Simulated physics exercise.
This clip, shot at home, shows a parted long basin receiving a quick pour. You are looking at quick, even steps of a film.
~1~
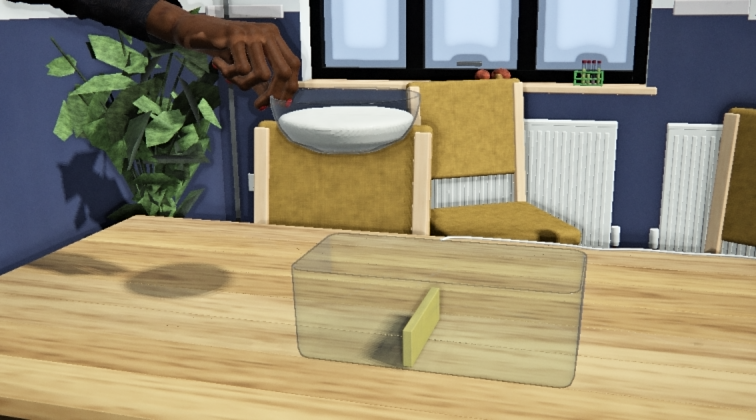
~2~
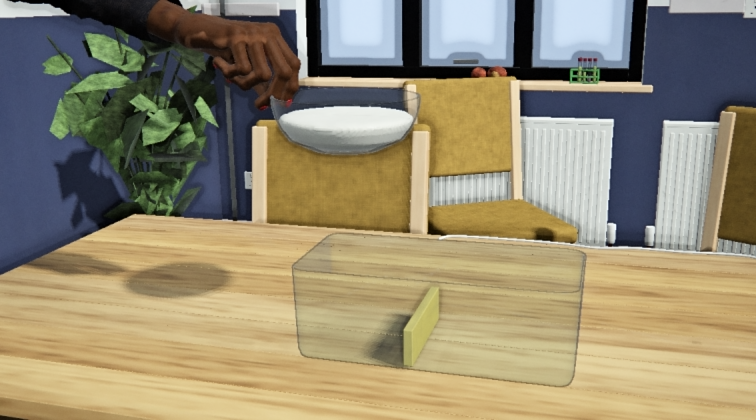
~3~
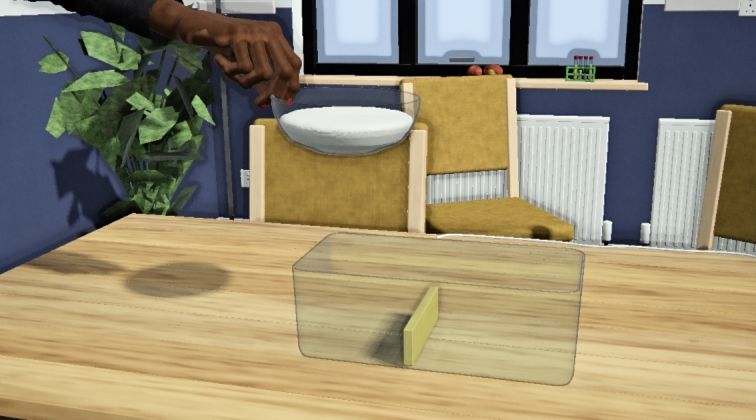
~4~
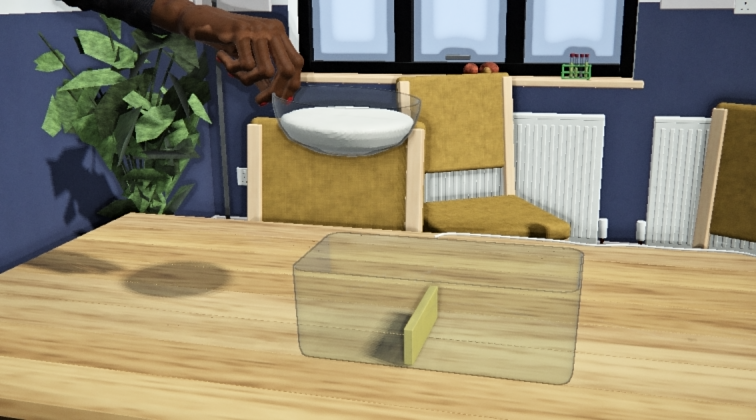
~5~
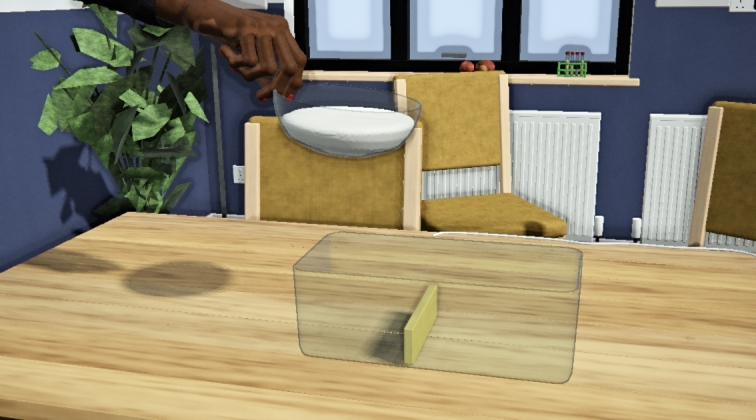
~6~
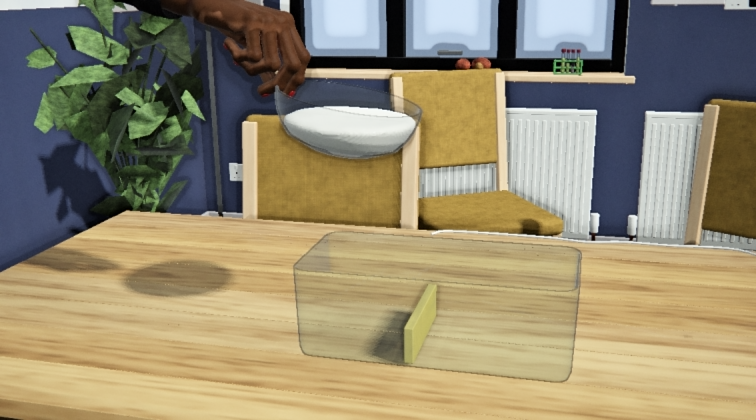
In a dining room with dark blue walls, a wooden table is seen from slightly above, with mustard chairs, white radiators, a window and a leafy plant behind. A clear long basin with a yellowish dividing wall sits on the table, below a hand holding a clear bowl of white liquid. The hand slowly tilts the bowl rightward, while the view drifts very slightly.
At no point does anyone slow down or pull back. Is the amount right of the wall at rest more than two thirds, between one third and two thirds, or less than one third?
The share right of the wall is the greater part, past two thirds.
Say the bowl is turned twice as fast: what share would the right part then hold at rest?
Near 75 %.
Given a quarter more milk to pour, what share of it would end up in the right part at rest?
Best guess: Around 85 %.
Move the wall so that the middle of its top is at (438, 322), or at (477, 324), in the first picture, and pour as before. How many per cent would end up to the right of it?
The first position gives around 70 percent, the second around 30 percent.
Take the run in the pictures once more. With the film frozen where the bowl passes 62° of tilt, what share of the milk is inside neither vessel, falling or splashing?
40 in a hundred.
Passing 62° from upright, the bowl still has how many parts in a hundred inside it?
Close to 45 per cent.
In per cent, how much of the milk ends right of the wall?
Something like 85 per cent, roughly.
A moment on, the bowl is tipped part way and 43 per cent is still to pour, 0 is left of the wall and 16 right of it.
Next, the bowl is tipped on its side and 2 per cent is still to pour, 7 is left of the wall and 83 right of it.
Then the bowl is tipped right over and 0 per cent is still to pour, 14 is left of the wall and 86 right of it.
Later the bowl is tipped right over and 0 per cent is still to pour, 14 is left of the wall and 85 right of it.
In the end 14 per cent lies left of the wall, 86 right of it and 1 outside.
